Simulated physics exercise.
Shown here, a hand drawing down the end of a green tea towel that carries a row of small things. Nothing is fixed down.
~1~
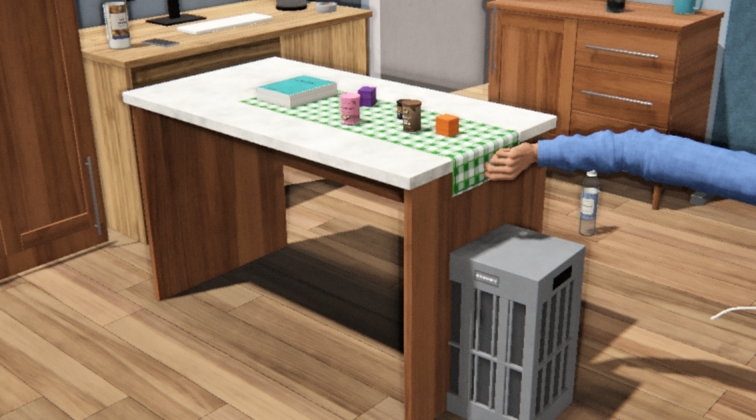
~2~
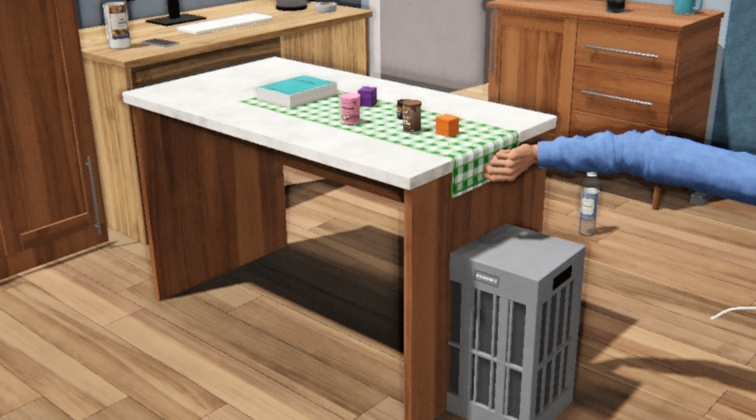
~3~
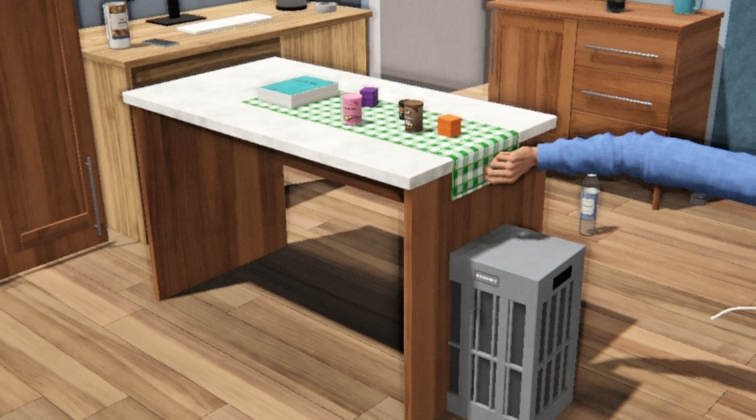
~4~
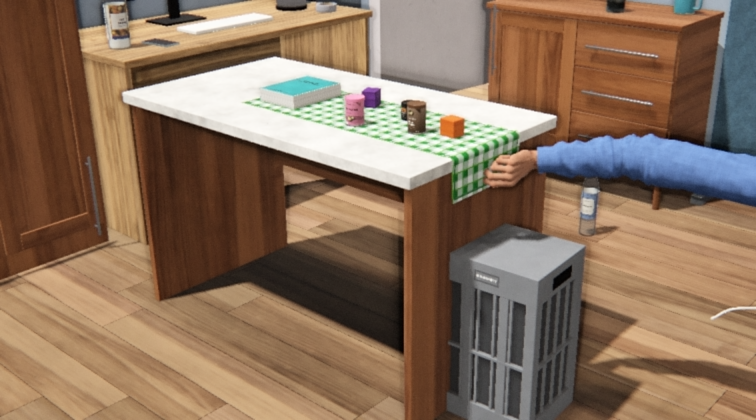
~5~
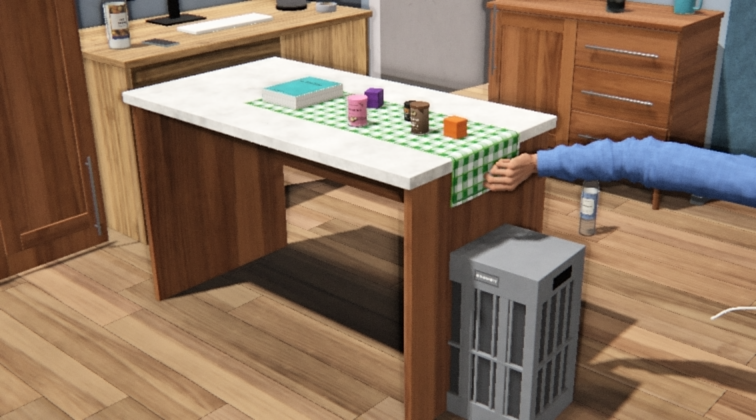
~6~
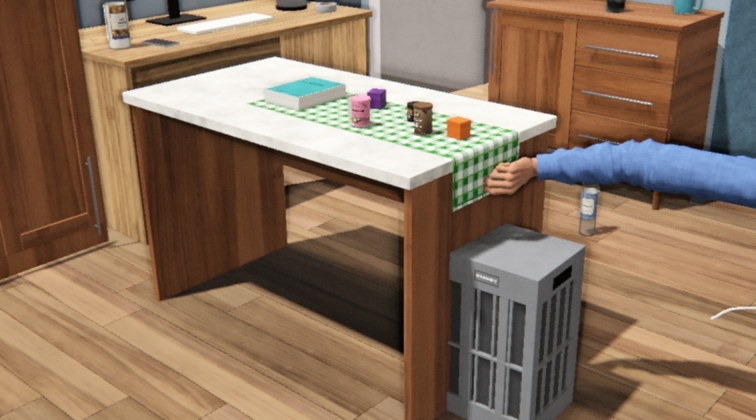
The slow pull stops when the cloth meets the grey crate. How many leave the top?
The desk loses one.
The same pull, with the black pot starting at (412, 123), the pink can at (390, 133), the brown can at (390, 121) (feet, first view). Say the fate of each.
The black pot remains up, the pink can does not fall, the brown can keeps its place on top.
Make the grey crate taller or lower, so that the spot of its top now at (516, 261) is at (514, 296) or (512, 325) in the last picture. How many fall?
In that case 2 and 3.
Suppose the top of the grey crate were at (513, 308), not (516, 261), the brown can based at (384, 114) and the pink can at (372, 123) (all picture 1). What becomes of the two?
The brown can survives, the pink can stays on.
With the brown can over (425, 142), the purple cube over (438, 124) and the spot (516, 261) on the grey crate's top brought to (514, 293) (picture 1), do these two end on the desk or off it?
The brown can falls, the purple cube falls.
Early on, hem near (486, 214); all still up.
Midway, hem on the crate; orange cube gone.
Finally, hem on the crate; orange cube gone. The count of fallen things is one.
